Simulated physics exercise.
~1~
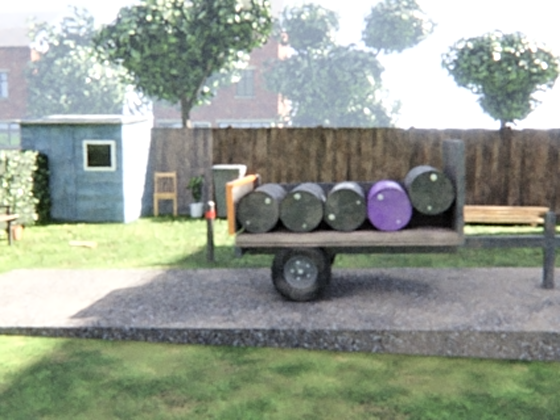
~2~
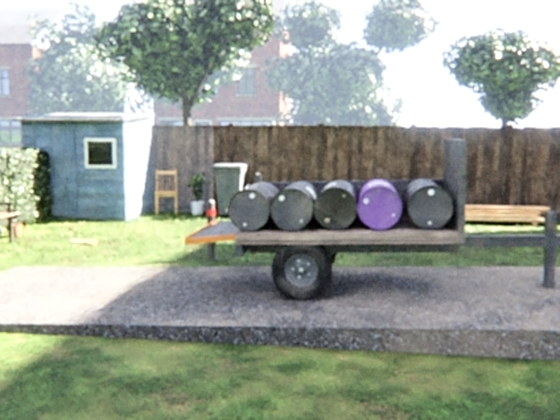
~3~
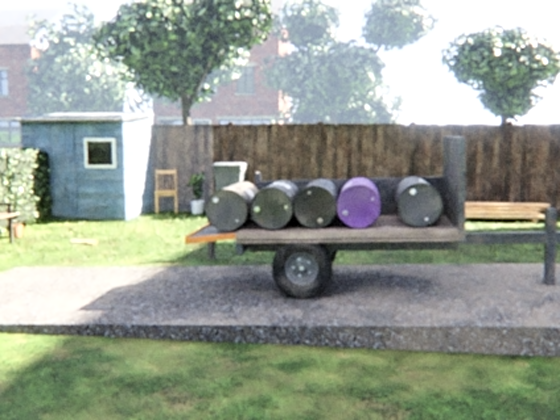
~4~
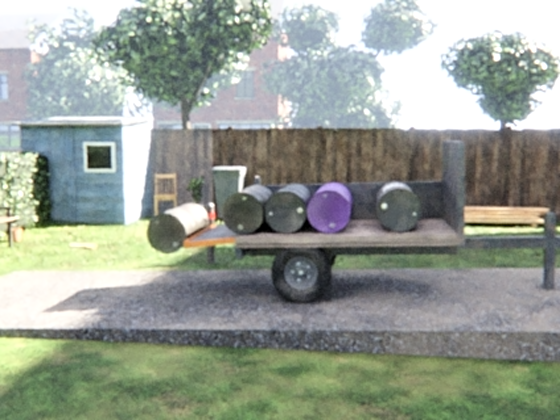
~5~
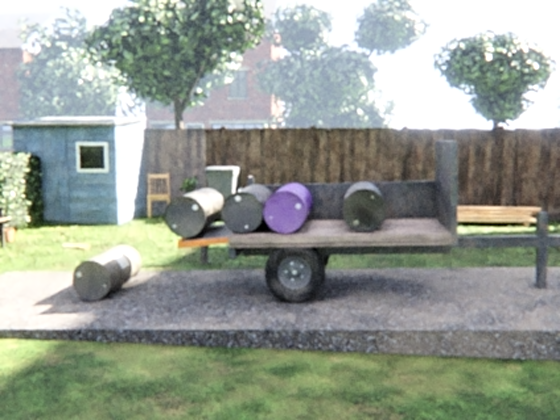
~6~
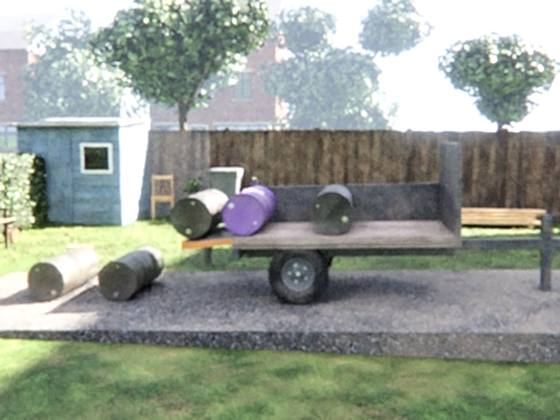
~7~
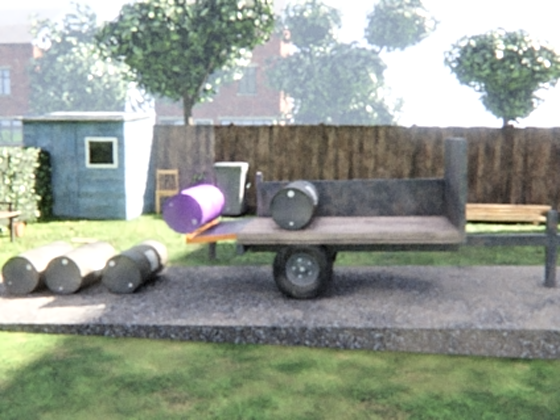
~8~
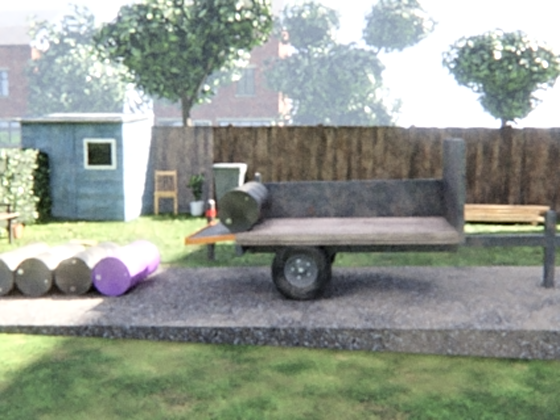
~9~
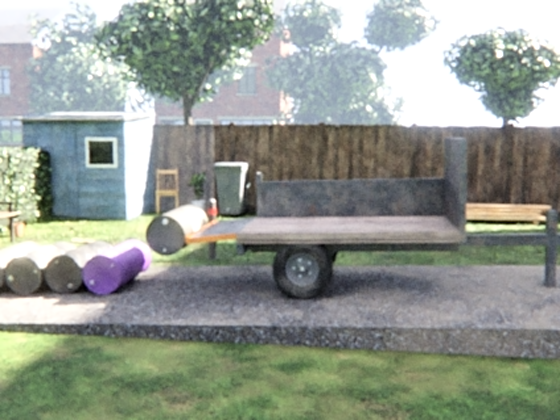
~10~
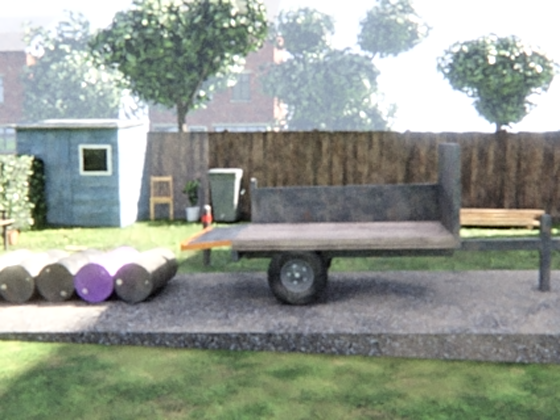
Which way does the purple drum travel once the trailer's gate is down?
The purple drum moves to the left, rolling along the bed and off the gate end onto the ground.
